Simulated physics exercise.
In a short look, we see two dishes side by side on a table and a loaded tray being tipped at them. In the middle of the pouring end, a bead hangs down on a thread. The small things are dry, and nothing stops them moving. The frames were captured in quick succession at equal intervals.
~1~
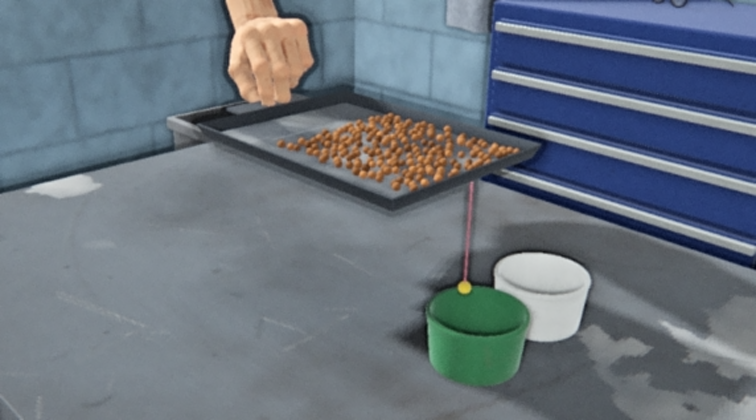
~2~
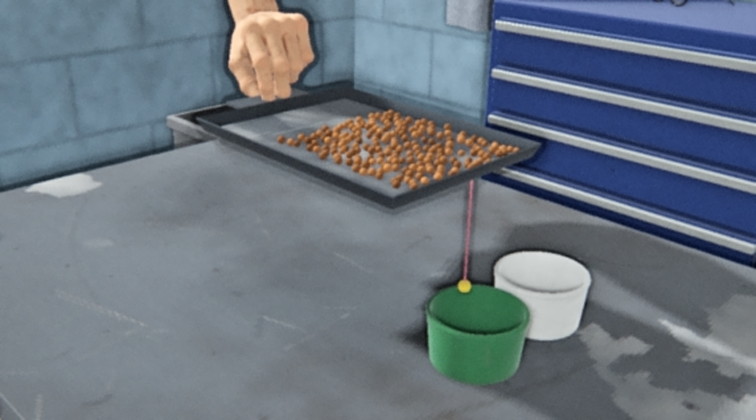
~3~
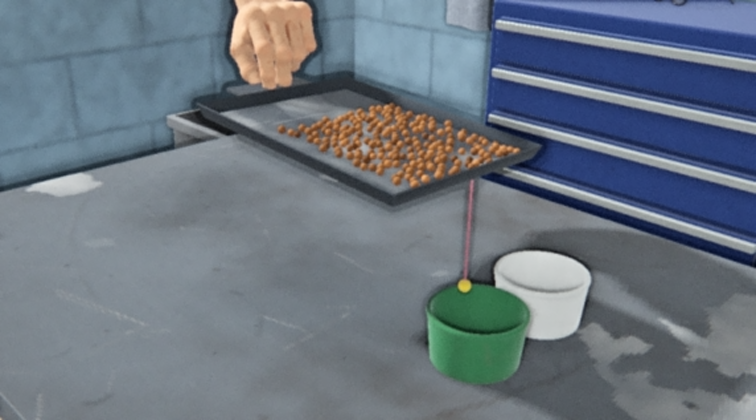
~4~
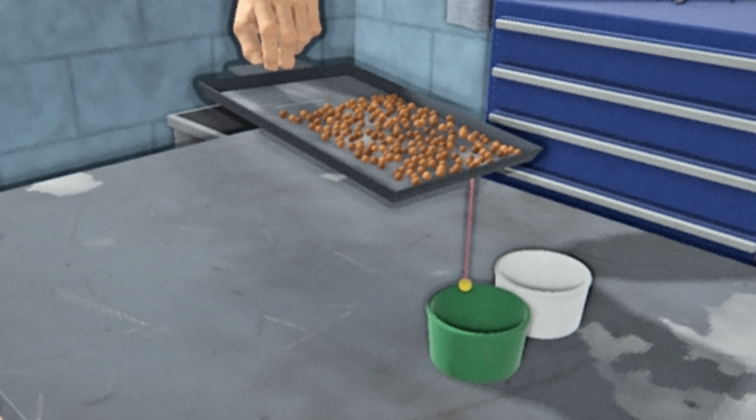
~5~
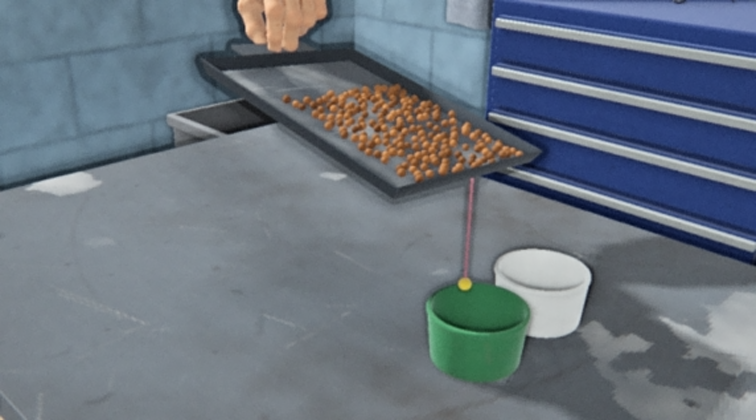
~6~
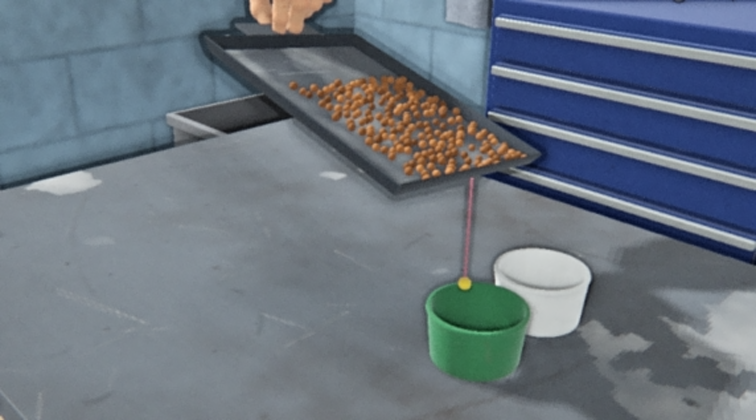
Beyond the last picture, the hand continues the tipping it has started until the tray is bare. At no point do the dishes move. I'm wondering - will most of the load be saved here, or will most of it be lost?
Well, most of the load lands in the dishes, as it turns out.
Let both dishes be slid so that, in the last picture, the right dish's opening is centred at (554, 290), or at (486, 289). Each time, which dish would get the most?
First try: The right-side dish; second try: The right-side dish.
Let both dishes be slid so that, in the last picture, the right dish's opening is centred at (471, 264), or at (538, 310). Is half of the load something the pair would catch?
Taking the tries in order: A minor share, followed by a minor share.
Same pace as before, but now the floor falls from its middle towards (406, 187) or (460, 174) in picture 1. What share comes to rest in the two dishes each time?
In turn 10 and 70 in a hundred.
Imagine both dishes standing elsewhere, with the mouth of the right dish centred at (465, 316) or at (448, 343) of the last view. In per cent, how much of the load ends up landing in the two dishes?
First position: Some 0 %; second position: Some 0 %.
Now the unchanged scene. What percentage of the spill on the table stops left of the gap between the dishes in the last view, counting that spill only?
It comes to about 20 percent.
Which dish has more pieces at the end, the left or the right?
Noted: Right of the pair.
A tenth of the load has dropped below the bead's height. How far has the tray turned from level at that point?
I'd say it is tilted about 60°.
Just after the last frame, tray tipped steeply; roughly two thirds on the tray; just a few in the left dish; about a tenth in the right dish; just a few outside both; about a tenth in the air.
A moment on, tray tipped past a quarter turn; roughly a quarter in the left dish; roughly two thirds in the right dish; about a tenth outside both.
Further on, tray tipped past a quarter turn; roughly a quarter in the left dish; roughly two thirds in the right dish; about a tenth outside both.
When it is over, tray tipped past a quarter turn; roughly a quarter in the left dish; roughly two thirds in the right dish; about a tenth outside both.
